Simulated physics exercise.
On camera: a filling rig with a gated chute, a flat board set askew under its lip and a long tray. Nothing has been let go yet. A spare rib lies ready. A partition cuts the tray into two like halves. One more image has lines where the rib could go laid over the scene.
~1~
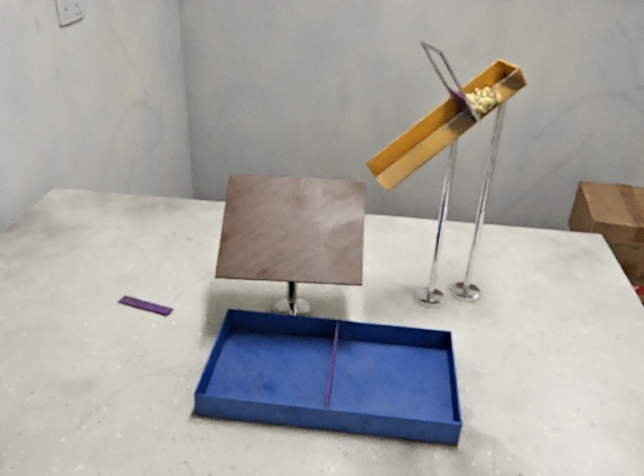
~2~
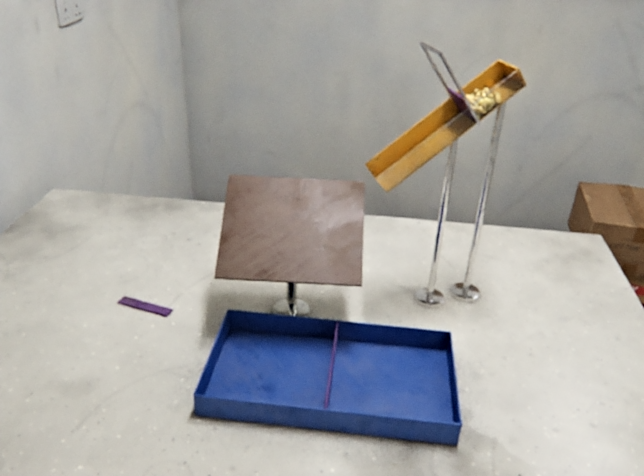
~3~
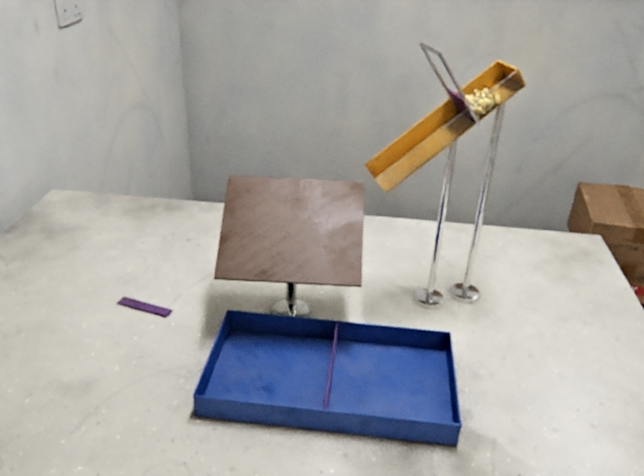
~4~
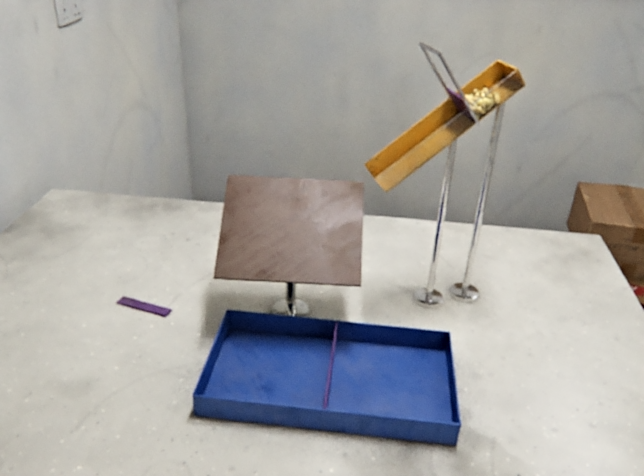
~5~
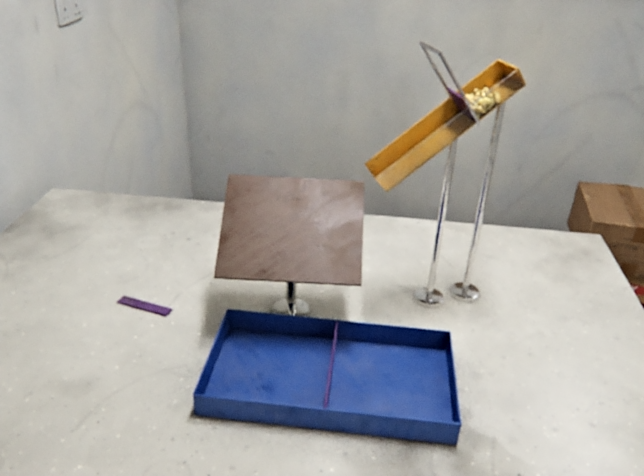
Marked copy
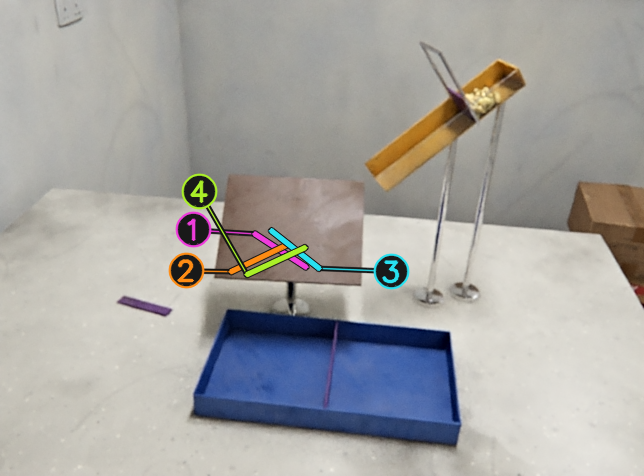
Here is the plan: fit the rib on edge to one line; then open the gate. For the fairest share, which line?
The answer is line 3.
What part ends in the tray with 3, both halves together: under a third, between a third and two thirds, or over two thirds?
Line 3 gives over two thirds.
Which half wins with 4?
The left half.
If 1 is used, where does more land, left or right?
The left half.
On the marked copy, line 1 from (254, 233) to (305, 267); line 2 from (288, 244) to (231, 271); line 3 from (271, 230) to (319, 268); line 4 from (304, 247) to (247, 274).
If 1 is chosen, of what is caught, the bulk in the left half, a small share in the right.
If 2 is chosen, of what is caught, all but a few in the left half, only a few in the right.
If 3 is chosen, of what is caught, close to half in the left half, close to half in the right.
If 4 is chosen, of what is caught, all but a few in the left half, a small share in the right.
